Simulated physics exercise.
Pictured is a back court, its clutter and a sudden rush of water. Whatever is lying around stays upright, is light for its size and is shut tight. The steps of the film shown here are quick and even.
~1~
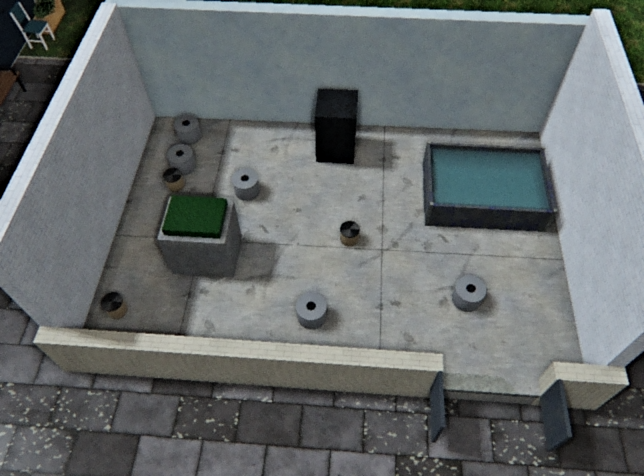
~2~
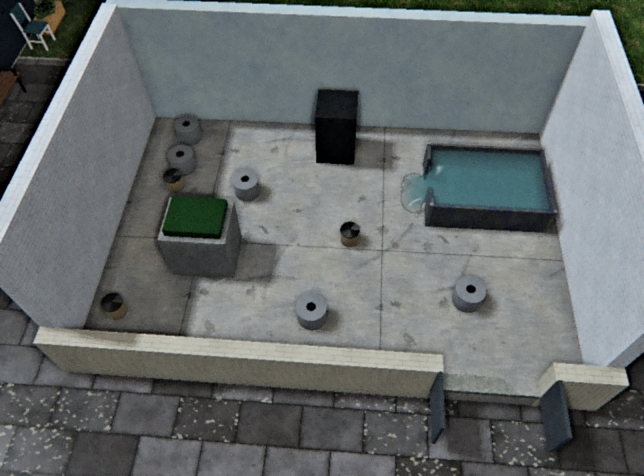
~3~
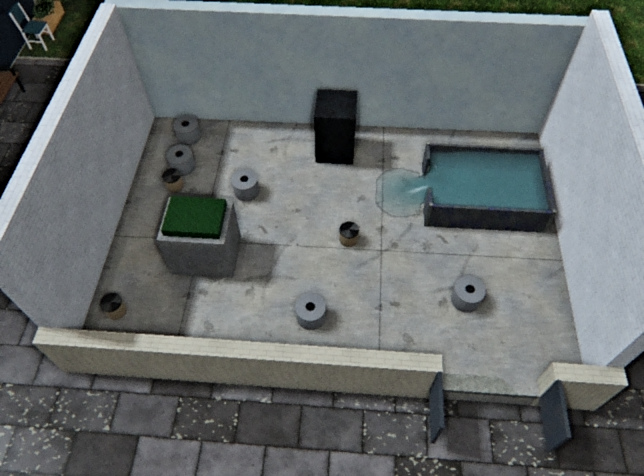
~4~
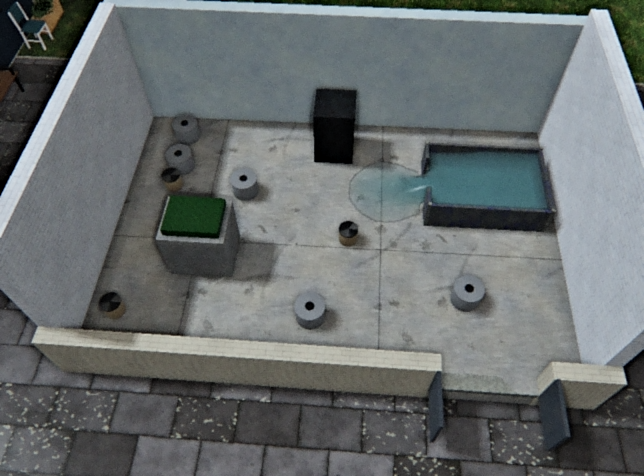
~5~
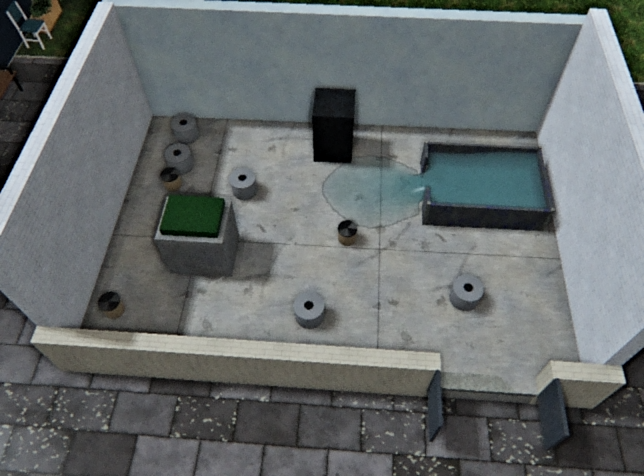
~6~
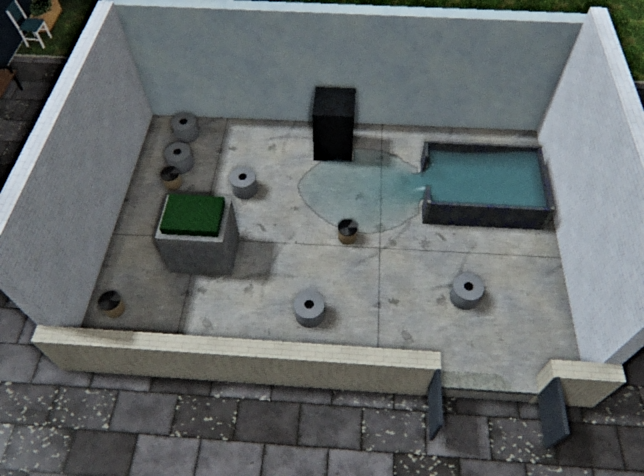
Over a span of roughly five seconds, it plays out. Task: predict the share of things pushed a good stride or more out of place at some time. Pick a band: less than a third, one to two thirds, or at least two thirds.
The fraction is one to two thirds of them.
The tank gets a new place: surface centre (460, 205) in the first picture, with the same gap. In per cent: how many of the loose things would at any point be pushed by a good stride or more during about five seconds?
It works out near 60 %.
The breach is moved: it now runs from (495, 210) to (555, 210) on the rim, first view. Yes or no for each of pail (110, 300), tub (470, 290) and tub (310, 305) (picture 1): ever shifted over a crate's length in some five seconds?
Same order as named: Not sent that far; sent that far; sent that far.
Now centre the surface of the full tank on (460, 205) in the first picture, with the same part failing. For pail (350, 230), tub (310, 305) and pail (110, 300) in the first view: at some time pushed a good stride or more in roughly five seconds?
Far enough, Not far, Not far.
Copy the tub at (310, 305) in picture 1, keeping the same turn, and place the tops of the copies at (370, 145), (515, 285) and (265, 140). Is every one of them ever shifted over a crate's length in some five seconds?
Taking them one at a time: Gets driven off, then remains close, then gets driven off.
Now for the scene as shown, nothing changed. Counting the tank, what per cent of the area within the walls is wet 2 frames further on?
Around 20 percent.
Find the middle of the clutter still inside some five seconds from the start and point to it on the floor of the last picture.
Near (225, 246).
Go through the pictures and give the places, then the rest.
A tub at (186, 123), on the bottom; a tub at (471, 288), on the bottom; 0 of 8 have shifted, in the first picture.
A tub at (187, 124) rests on the ground; a tub at (471, 289) rests on the ground; 0 of 8 have shifted, in the second picture.
A tub at (186, 124) rests on the ground; a tub at (470, 289), on the bottom; 0 of 8 have shifted, in the third picture.
A tub at (185, 123) rests on the ground; a tub at (469, 288) rests on the ground; 0 of 8 have shifted, in the fourth picture.
A tub at (184, 123), on the bottom; a tub at (469, 288) rests on the ground; 0 of 8 have shifted, in the fifth picture.
A tub at (184, 122), on the bottom; a tub at (469, 286), on the bottom; 0 of 8 have shifted, in the sixth picture.
A moment on, 0 of 8 are well off their spots; 0 afloat.
Next, 2 of 8 are well off their spots; 1 afloat.
Later, 4 of 8 are well off their spots; 4 afloat.
In the end, 2 of 8 are well off their spots, and 4 have been at some point; 5 afloat.
